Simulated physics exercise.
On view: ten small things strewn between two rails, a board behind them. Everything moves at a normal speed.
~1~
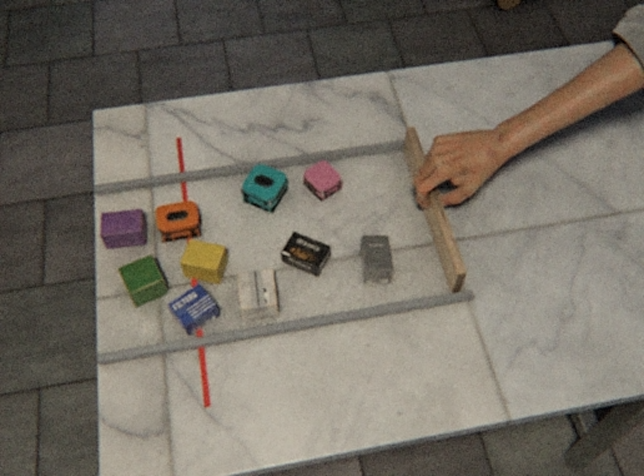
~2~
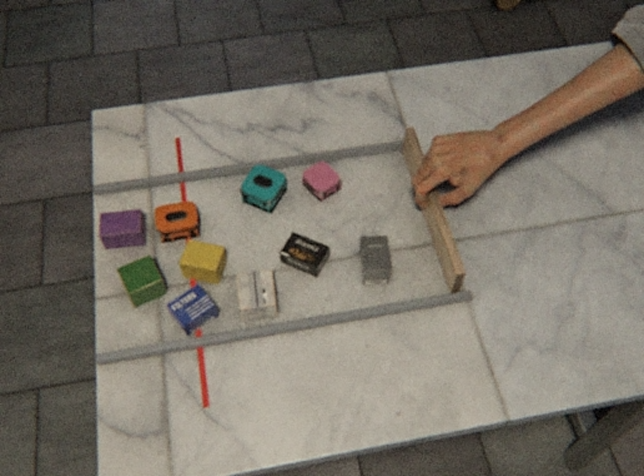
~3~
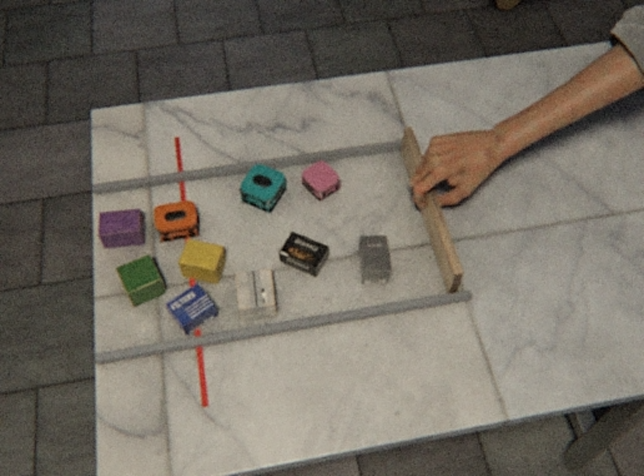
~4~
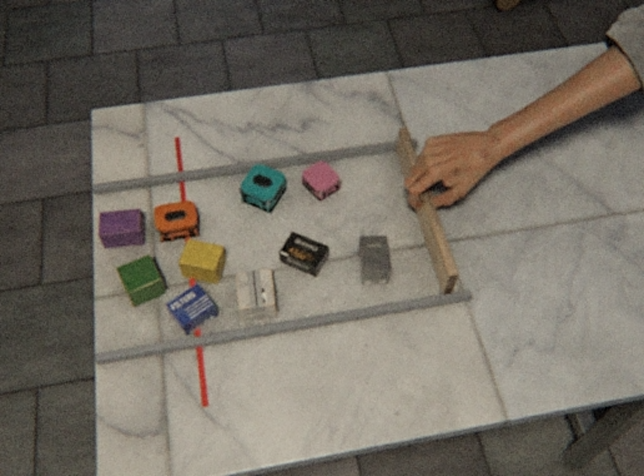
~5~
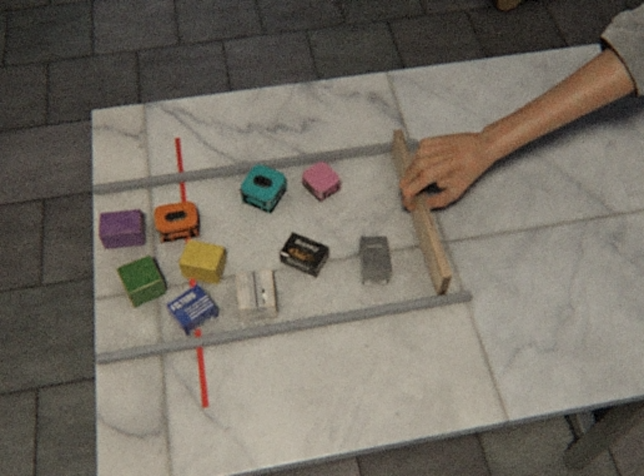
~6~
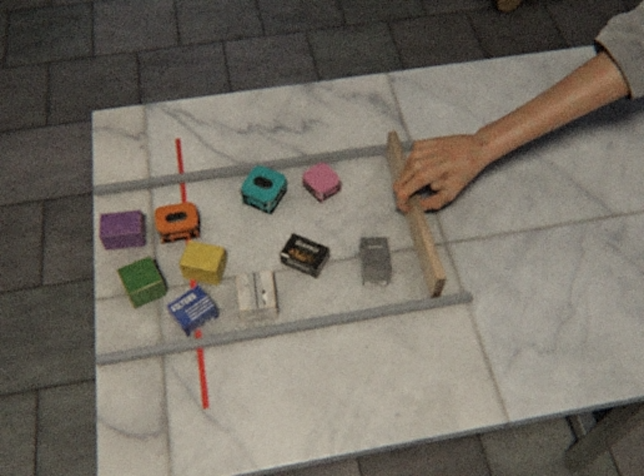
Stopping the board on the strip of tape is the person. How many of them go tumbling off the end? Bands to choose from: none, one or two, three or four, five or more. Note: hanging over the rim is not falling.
Final answer: One or two.
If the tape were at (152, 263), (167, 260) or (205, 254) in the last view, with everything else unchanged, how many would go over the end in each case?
Going through each try, you'd get 4, 4 and 1.
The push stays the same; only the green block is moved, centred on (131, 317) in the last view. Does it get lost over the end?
Outcome - green block: Off.
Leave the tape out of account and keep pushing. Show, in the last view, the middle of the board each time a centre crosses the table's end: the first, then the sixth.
The middle is at about (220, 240), later at about (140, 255).
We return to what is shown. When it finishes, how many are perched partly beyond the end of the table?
The figure is 3.
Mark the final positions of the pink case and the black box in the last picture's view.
Final spots - pink case (170, 200), black box (175, 253).
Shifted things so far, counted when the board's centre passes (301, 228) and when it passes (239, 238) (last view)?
Tally: 4; 9.
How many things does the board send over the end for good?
Counted up, you get 1.
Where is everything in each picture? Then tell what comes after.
In the first picture, purple block (124, 229); green block (143, 281); orange case (179, 222); board (432, 206); tape (191, 256).
In the second picture, green block (142, 281); grey box (375, 260).
In the third picture, orange case (177, 222); yellow block (203, 261).
In the fourth picture, purple block (122, 229); black box (304, 254).
In the fifth picture, green block (142, 281); white box (256, 295).
In the sixth picture, purple block (123, 230); green block (142, 282); orange case (178, 223); board (413, 211); tape (190, 257).
A little later, none off yet; purple block at rest near (123, 230); green block at rest near (142, 282); orange case at rest near (178, 223).
Next, none off yet; purple block shifted about its own width near (94, 239); green block moving near (139, 283); orange case shifted about its own width near (136, 234).
When it is over, the number that fall off is one or two; down, purple block.
